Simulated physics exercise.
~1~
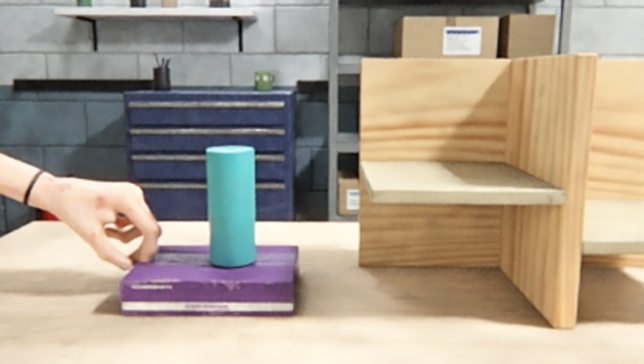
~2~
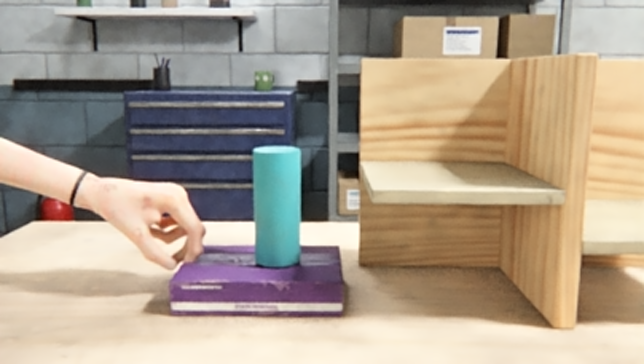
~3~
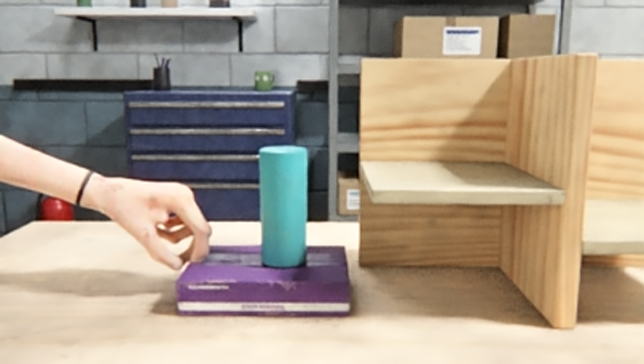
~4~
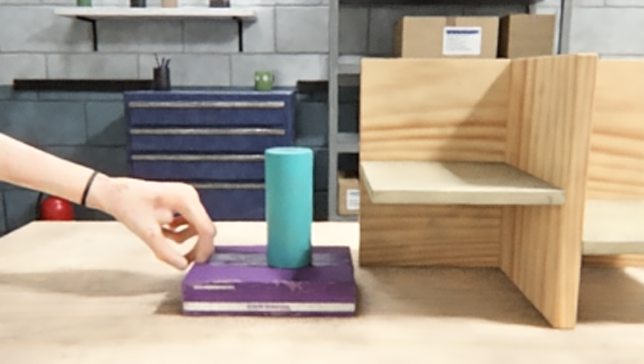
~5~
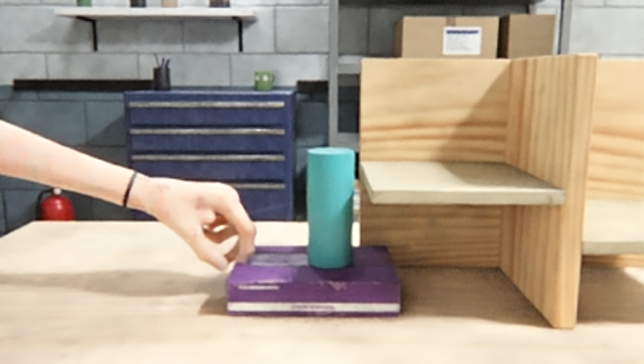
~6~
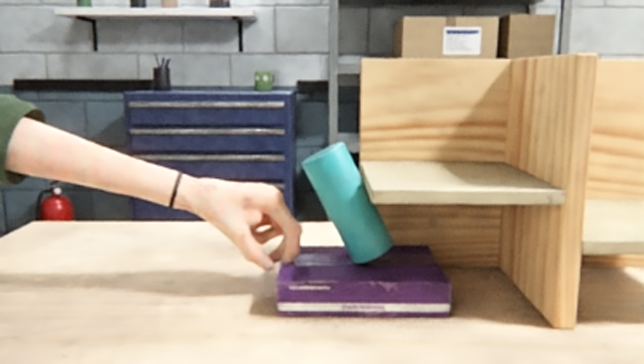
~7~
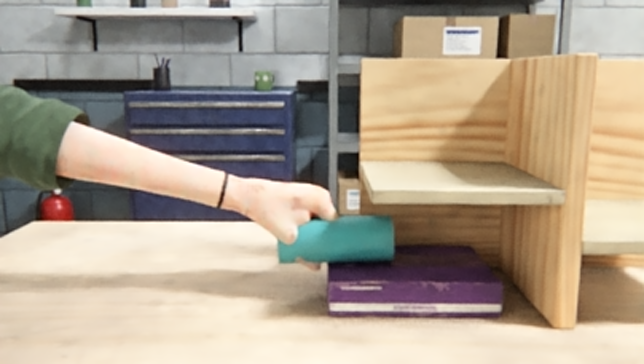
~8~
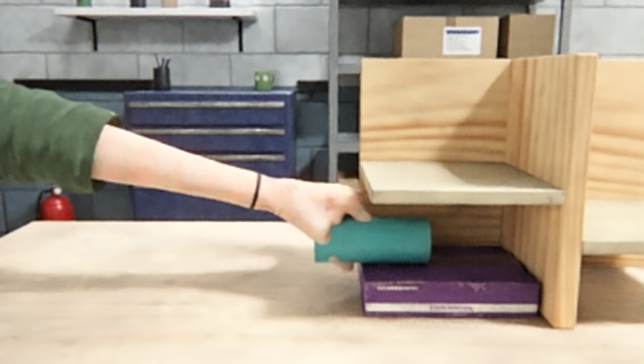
The video shows a hand sliding a purple box with an upright turquoise cylinder on it rightward beneath a low wooden shelf; the cylinder strikes the shelf edge, tips back to the left, and ends lying on its side against the hand, partly on the box.
